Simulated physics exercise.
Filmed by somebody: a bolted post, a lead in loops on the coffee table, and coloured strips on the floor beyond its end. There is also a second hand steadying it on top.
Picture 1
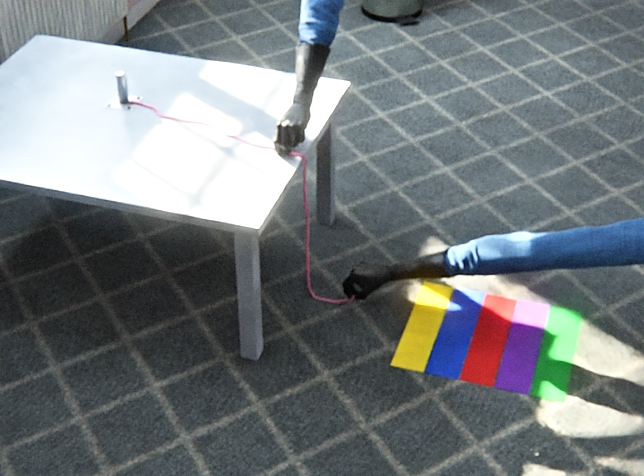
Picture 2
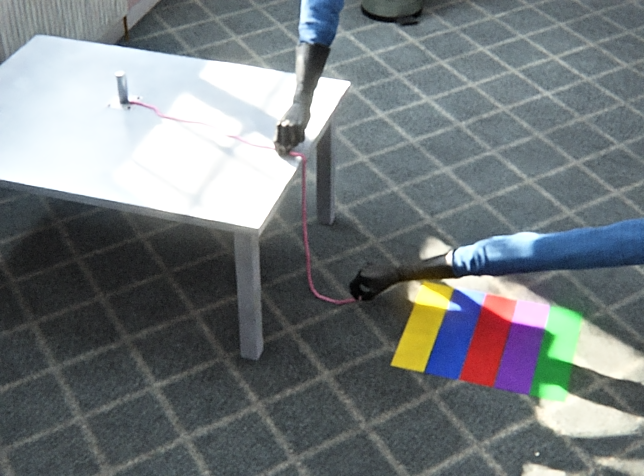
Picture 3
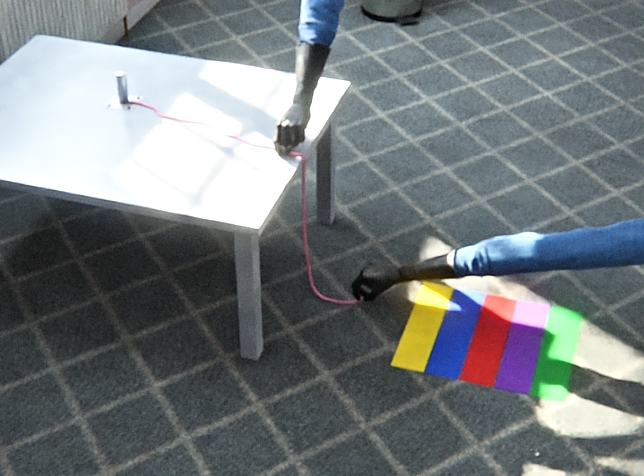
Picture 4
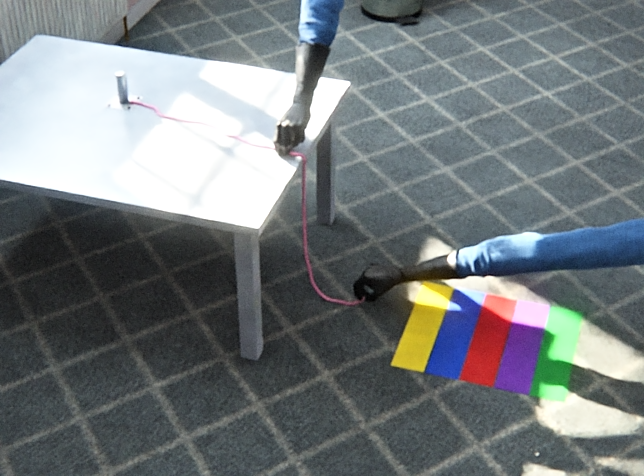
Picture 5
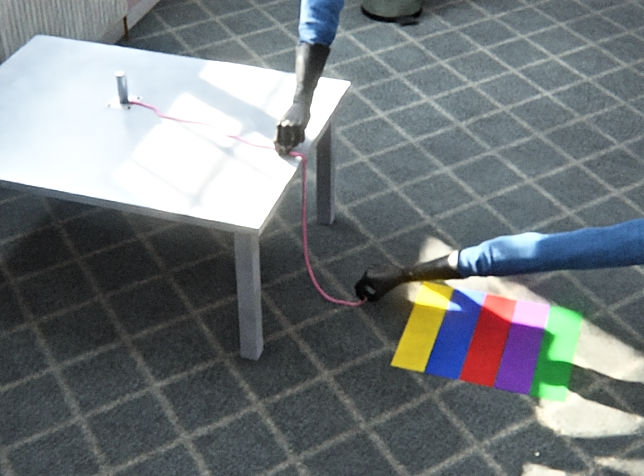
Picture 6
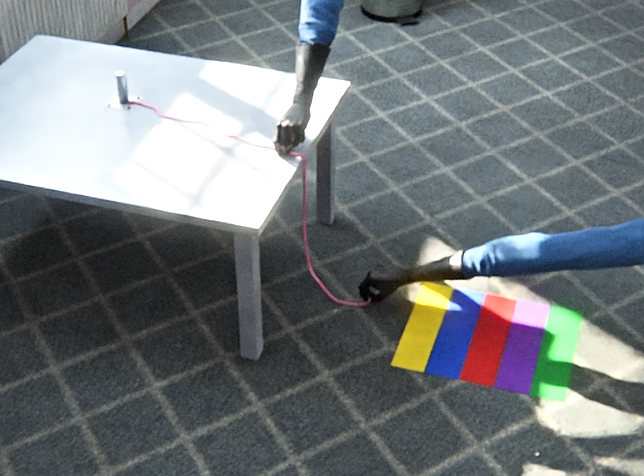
A dark hand at the lower centre, its blue-sleeved arm reaching in from the right, draws the end of a thin pink lead slightly rightward over a grey carpet with pale diamond lines, seen from above. The lead runs from a small post across a pale coffee table at left, where another hand stays at the edge, while yellow, blue, red, purple and green strips lie at right. The hanging part bows slightly as the lower hand creeps along, and the camera stays still.
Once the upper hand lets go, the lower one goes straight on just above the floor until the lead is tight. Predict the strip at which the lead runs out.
I would say the blue strip.
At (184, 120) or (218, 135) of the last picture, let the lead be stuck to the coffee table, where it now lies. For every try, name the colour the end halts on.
First try blue, second try blue.
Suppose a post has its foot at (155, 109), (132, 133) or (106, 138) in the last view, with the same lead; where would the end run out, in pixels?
Roughly (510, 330), then (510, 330), then (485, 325).
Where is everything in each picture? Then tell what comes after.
In the first picture, end (353, 296); yellow (413, 353); blue (447, 360); red (481, 367); purple (516, 374); green (551, 382).
In the second picture, end (360, 298); lead through (157, 110) (211, 125) (258, 145) (304, 175) (305, 232) (311, 285).
In the third picture, end (362, 298).
In the fourth picture, end (364, 298); lead through (157, 110) (211, 125) (258, 145) (304, 175) (305, 232) (315, 286).
In the fifth picture, end (366, 299).
In the sixth picture, end (369, 299); lead through (157, 110) (211, 125) (258, 145) (305, 175) (305, 232) (322, 286).
Soon after, end near (407, 307); short of the strips.
After that, end near (441, 314); over yellow.
At the stop, end near (462, 318); over blue. The blue one.
